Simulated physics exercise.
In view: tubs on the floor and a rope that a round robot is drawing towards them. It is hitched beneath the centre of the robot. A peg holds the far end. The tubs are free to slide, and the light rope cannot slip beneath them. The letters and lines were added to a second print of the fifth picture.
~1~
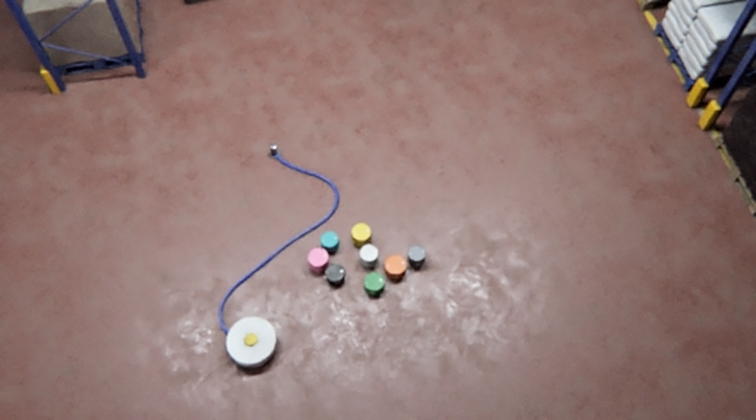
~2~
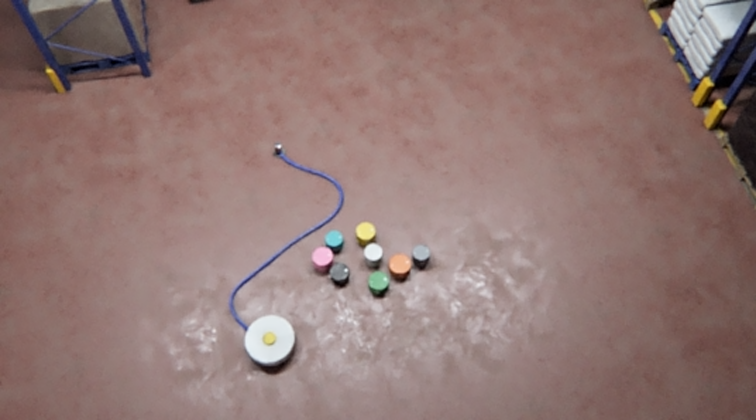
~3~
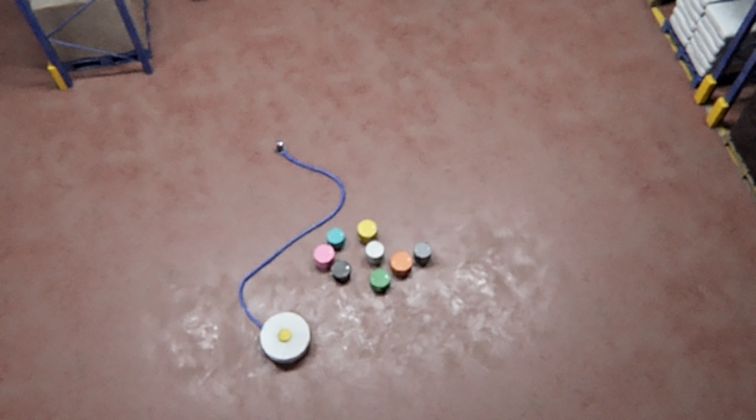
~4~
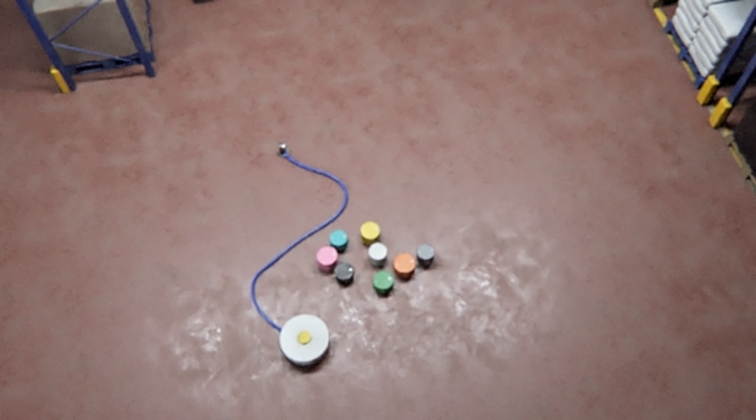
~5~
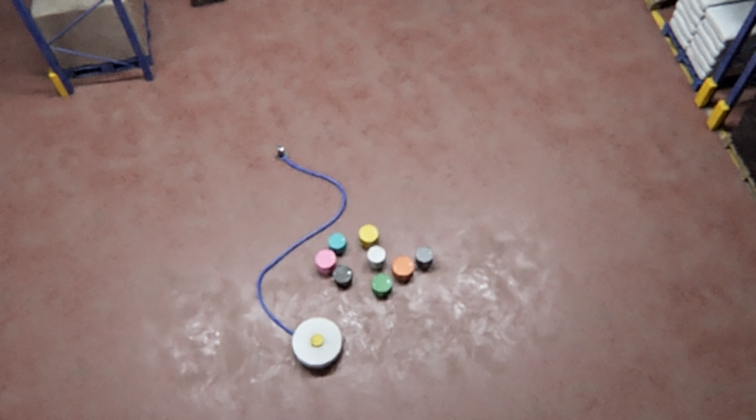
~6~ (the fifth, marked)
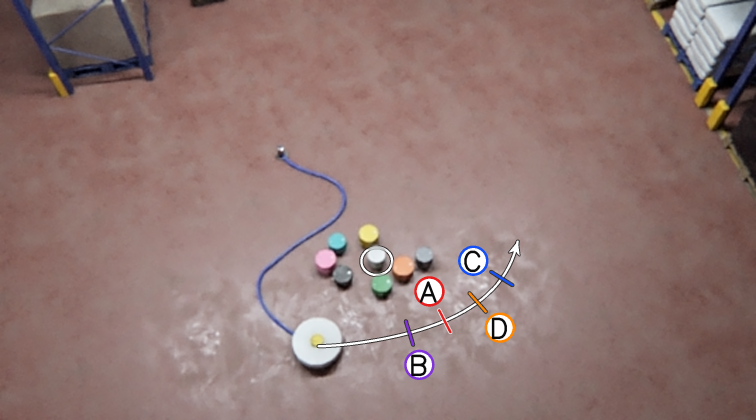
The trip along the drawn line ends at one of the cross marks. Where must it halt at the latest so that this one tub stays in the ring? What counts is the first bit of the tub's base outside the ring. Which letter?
C.
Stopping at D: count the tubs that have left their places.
By then, none.
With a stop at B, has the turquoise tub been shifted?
By then, no.
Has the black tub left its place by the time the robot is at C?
Yes.
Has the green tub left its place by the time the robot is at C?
By then, yes.
On the copy, A at (445, 321); B at (409, 333); C at (502, 278); D at (478, 302); the ring at (377, 261); the route from (319, 346) via (443, 322) to (518, 242).
On C. First, robot (390, 335); white tub (377, 258).
Then, robot (459, 311); white tub (377, 258).
Finally, robot (503, 275); green tub (383, 274); white tub (376, 257); black tub (356, 266); pink tub (340, 256); turquoise tub (339, 240); the white tub is still in its ring.
By contrast, A is safe but short; B is safe but short; D is safe but short.
